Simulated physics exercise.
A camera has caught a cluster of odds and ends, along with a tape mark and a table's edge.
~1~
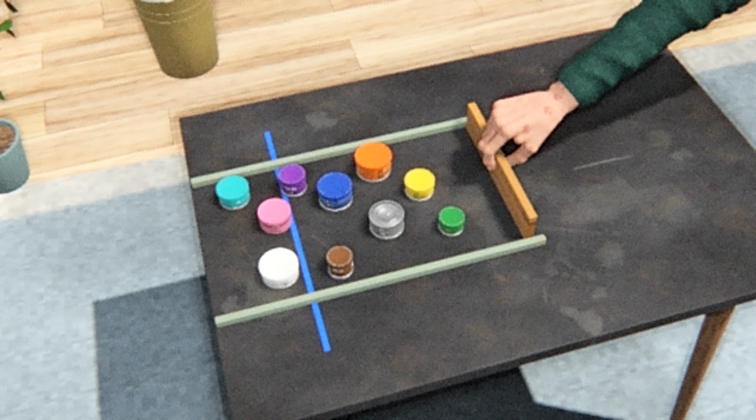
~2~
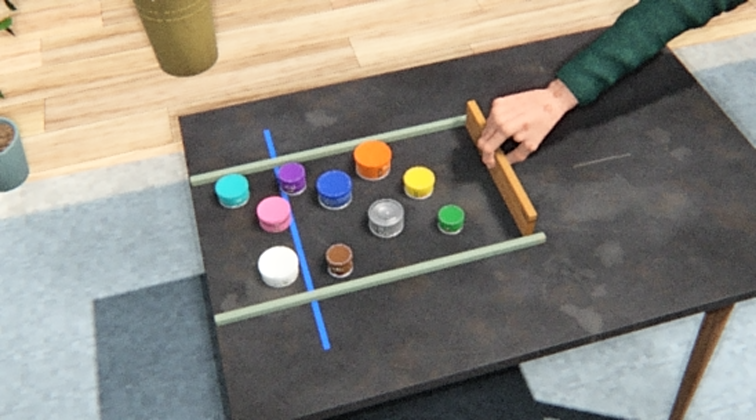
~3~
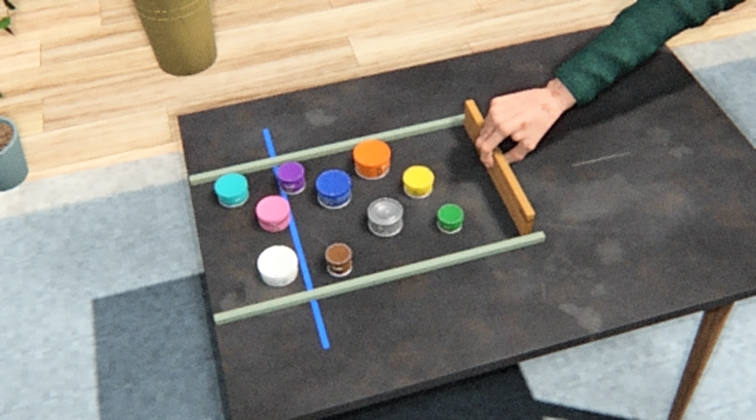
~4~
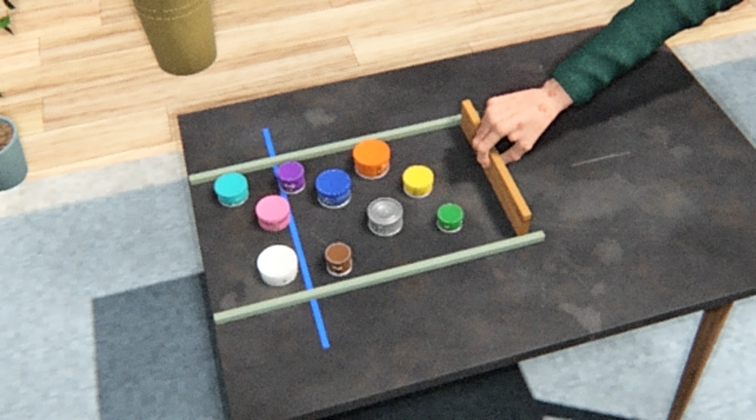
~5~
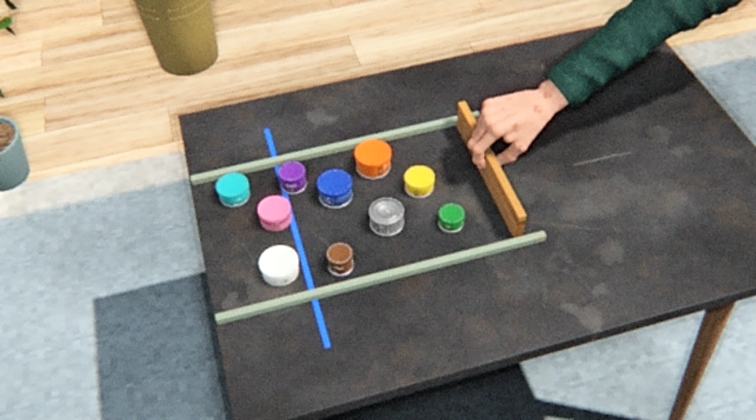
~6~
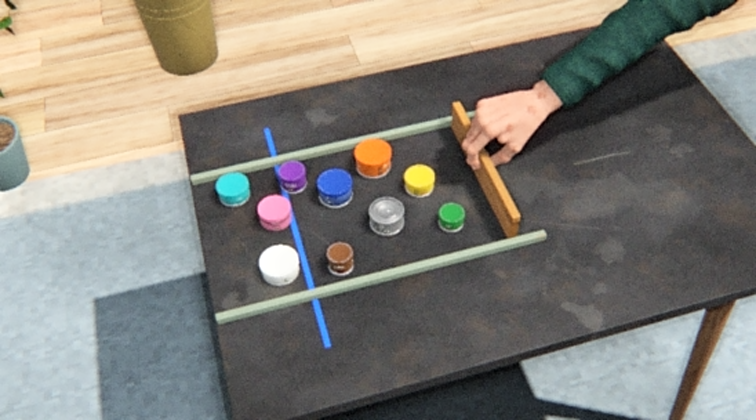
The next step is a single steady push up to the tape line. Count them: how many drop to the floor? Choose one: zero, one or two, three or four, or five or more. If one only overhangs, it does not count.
Zero.
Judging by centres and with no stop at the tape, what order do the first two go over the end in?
With the earliest first, you get the turquoise tin and after it the purple tin.
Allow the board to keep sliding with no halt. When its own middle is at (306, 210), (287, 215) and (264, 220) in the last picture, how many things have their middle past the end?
Past-the-end tally - position 1: 0, position 2: 0, position 3: 1.
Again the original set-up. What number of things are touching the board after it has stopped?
The count is 5.
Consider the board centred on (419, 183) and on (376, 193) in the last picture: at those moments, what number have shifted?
Moved so far: 2, then 5.
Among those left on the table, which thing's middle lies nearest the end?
That is the turquoise tin.
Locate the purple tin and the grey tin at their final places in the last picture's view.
The purple tin stops around (232, 183); the grey tin around (281, 238).
Soon after, none off yet; turquoise tin at rest near (234, 190); white tin at rest near (280, 266); pink tub at rest near (275, 213).
After that, none off yet; turquoise tin at rest near (234, 190); white tin at rest near (280, 266); pink tub displaced about its own width near (257, 221).
In the end, the number that fall off is zero.
